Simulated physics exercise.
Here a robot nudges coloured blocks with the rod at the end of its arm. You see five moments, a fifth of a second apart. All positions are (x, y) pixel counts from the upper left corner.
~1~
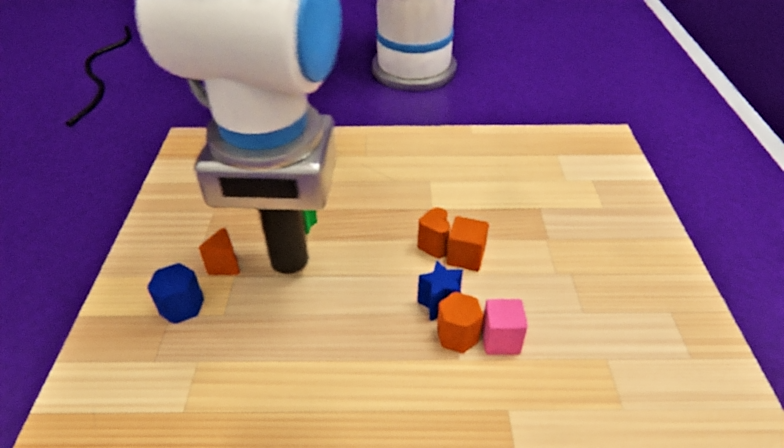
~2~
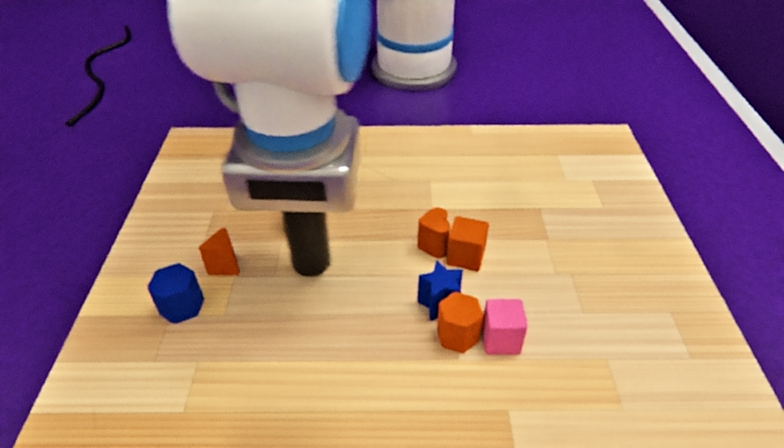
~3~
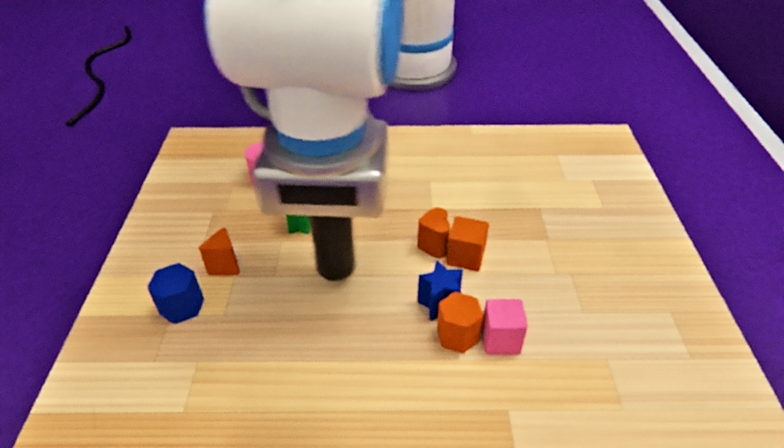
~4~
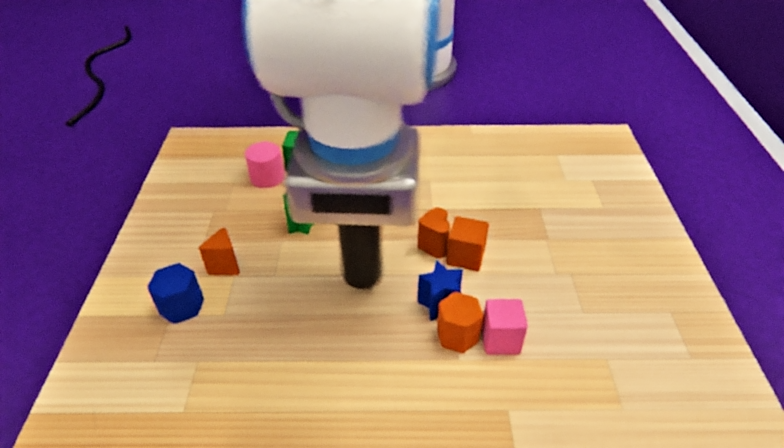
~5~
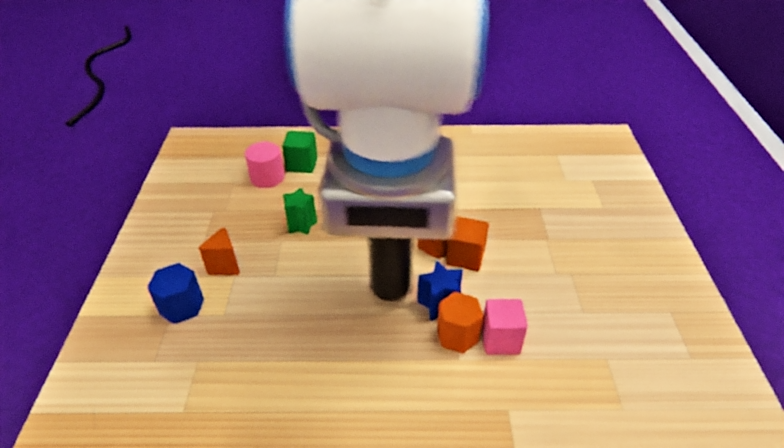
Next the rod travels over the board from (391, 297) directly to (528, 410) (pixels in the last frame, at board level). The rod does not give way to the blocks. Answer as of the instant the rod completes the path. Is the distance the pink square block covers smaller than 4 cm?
In short: Yes.
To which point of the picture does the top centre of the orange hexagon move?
Roughly at (568, 356).
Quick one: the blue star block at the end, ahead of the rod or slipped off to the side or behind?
Slid away.
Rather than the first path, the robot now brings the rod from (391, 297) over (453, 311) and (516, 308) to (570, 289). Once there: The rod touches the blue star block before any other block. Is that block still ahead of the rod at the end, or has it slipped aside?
Still in front.
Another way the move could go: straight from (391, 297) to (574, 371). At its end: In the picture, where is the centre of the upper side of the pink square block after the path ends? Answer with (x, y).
Close to (621, 332).
What follows on the original path. One third of the way, rod at (432, 321); blue star block at (457, 281), turned 20° anticlockwise; orange hexagon at (477, 317); pink square block at (516, 314), turned 15° anticlockwise.
Two thirds of the way, rod at (478, 359); blue star block at (458, 281), turned 25° anticlockwise; orange hexagon at (526, 341), turned 50° anticlockwise; pink square block at (545, 314), turned 60° anticlockwise.
At the end, rod at (531, 400); orange heart not moved; blue star block at (458, 281), turned 25° anticlockwise; orange hexagon at (568, 356), turned 125° anticlockwise; pink square block at (547, 313), turned 65° anticlockwise.
